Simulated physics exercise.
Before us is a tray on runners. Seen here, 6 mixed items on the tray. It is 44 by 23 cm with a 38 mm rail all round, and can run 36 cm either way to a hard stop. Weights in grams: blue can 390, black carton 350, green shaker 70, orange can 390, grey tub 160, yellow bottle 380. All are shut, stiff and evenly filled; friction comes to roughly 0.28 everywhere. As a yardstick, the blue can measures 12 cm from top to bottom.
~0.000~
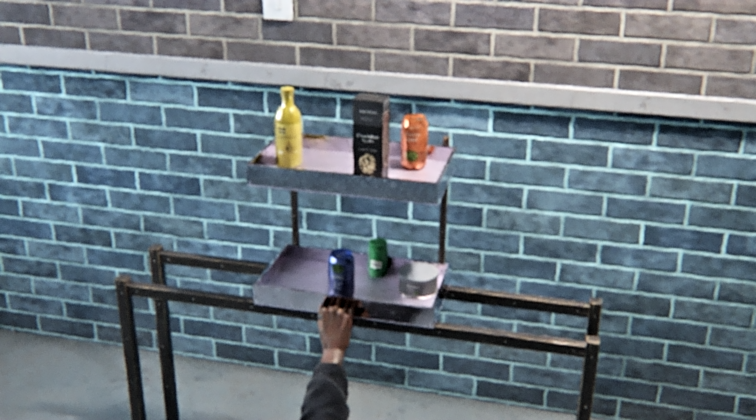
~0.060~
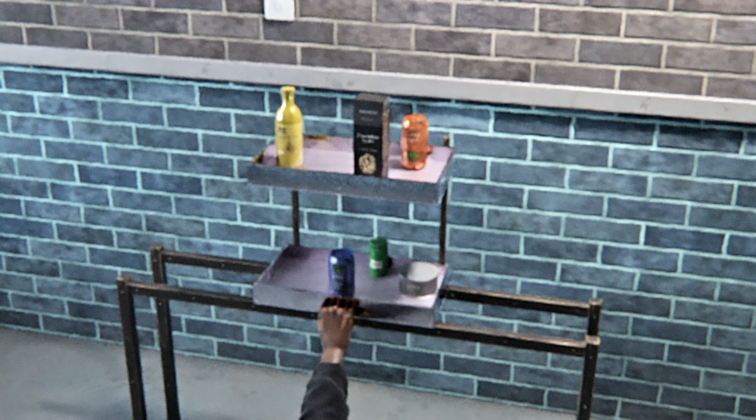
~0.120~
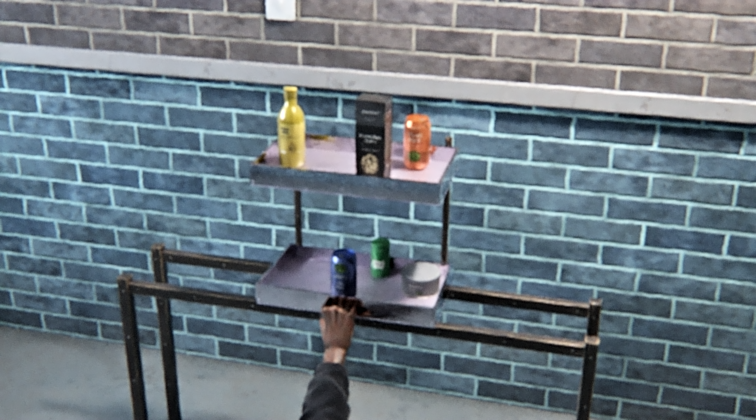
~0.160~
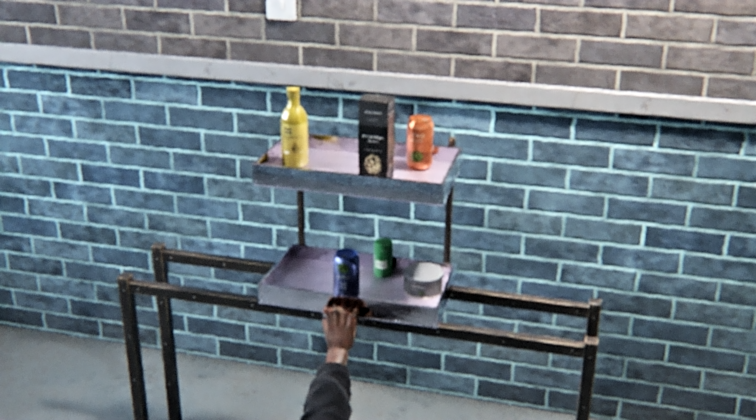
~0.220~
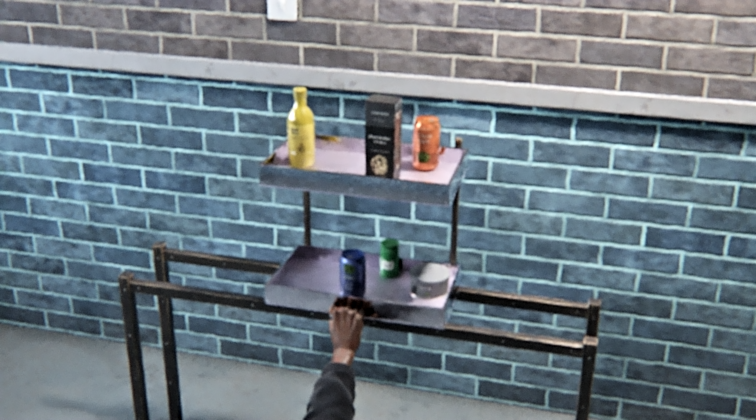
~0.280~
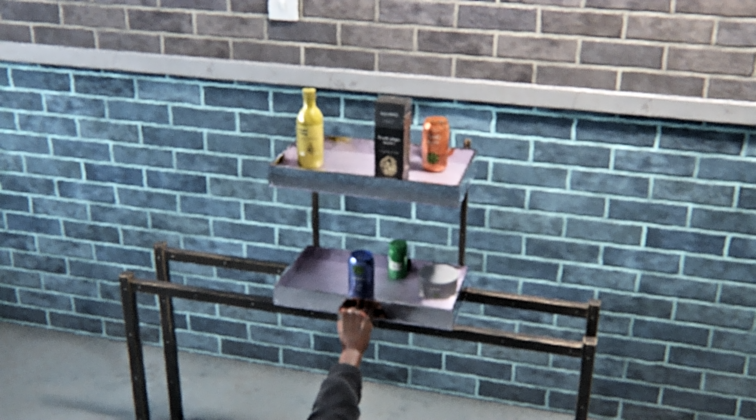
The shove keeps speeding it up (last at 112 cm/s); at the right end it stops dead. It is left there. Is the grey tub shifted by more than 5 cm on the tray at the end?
The grey tub stays put.
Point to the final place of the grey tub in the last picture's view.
Around (565, 300).
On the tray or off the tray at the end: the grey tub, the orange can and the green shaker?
The grey tub is still on the tray; the orange can is still on the tray; the green shaker is still on the tray.
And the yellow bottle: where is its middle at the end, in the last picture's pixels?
At about (525, 149).
By 0.78 s, tray has slid 36 cm right; orange can tilted 15°; black carton tilted 7°; yellow bottle 10 cm from its spot.
By 0.98 s, tray has slid 36 cm right; black carton now off the tray; yellow bottle 20 cm from its spot; blue can 20 cm from its spot.
When it is over (1.7 s), off the tray, black carton; not toppled but over 5 cm from the start, blue can, green shaker and yellow bottle; the other 2 within 5 cm of the start. In the last view, grey tub near (565, 300).
